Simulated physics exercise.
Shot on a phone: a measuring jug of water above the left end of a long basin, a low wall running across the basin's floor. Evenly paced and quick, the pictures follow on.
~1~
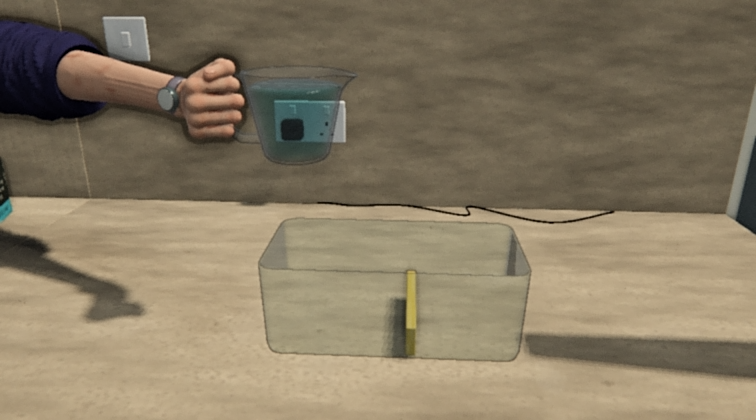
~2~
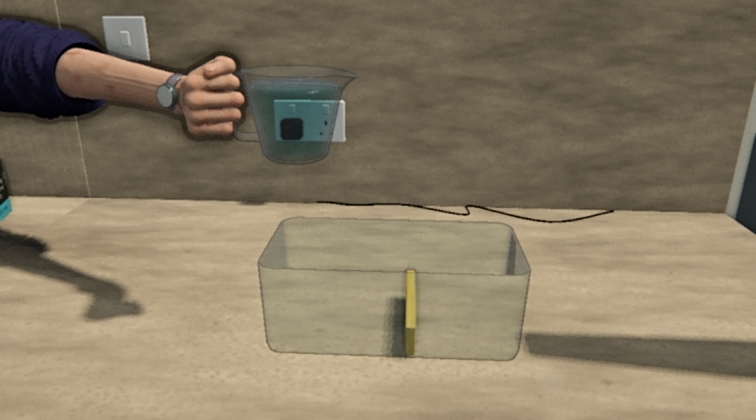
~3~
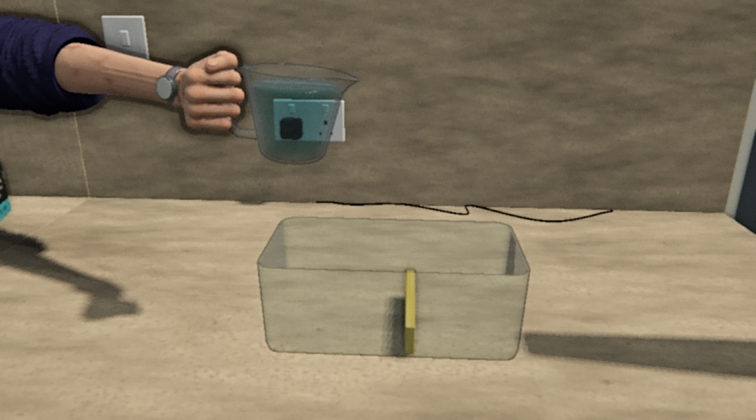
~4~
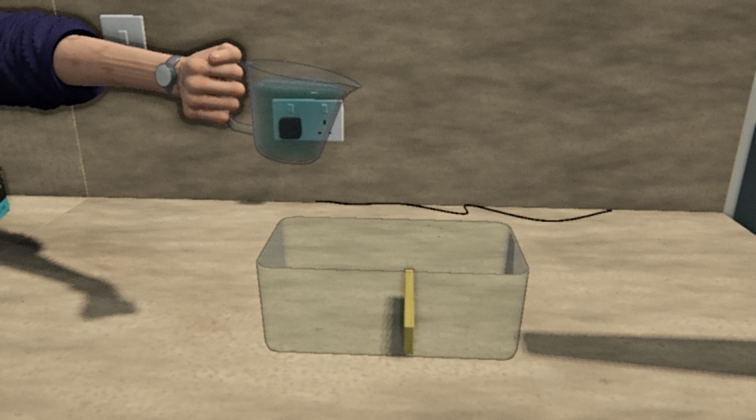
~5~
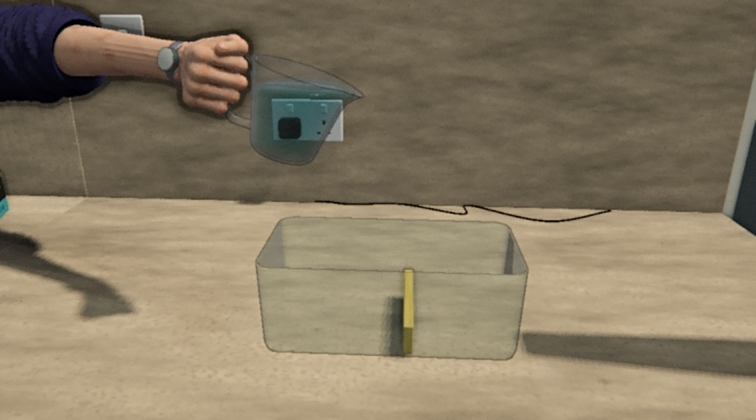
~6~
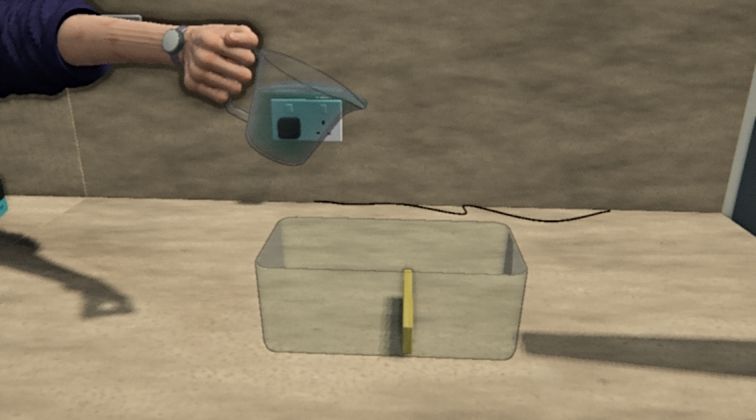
The clip shows a hand holding a clear measuring jug of bluish water above the left part of a long, empty transparent basin with a low yellow wall inside, then gradually tilting the jug toward the right.
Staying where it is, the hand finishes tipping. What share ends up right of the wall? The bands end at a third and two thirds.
Middling share.
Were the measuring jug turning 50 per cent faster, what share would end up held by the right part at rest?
Near 35 parts in a hundred.
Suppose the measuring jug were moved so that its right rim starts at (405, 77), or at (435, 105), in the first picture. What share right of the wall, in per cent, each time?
The first start gives some 90 %, the second some 85 %.
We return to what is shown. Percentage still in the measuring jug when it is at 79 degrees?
Around 50 in a hundred has not poured out yet.
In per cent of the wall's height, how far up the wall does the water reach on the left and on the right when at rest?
Left side: Approx. 30 %; right side: Approx. 30 %.
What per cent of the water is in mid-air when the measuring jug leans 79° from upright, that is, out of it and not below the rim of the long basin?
Share: Approx. 30 %.
A moment on, the measuring jug is tipped on its side and 52 per cent is still to pour, 3 is left of the wall and 15 right of it.
Next, the measuring jug is tipped on its side and 12 per cent is still to pour, 30 is left of the wall and 42 right of it.
Then the measuring jug is tipped on its side and 1 per cent is still to pour, 50 is left of the wall and 45 right of it.
Later the measuring jug is tipped on its side and 0 per cent is still to pour, 52 is left of the wall and 46 right of it.
At rest 52 per cent lies left of the wall, 46 right of it and 1 outside.
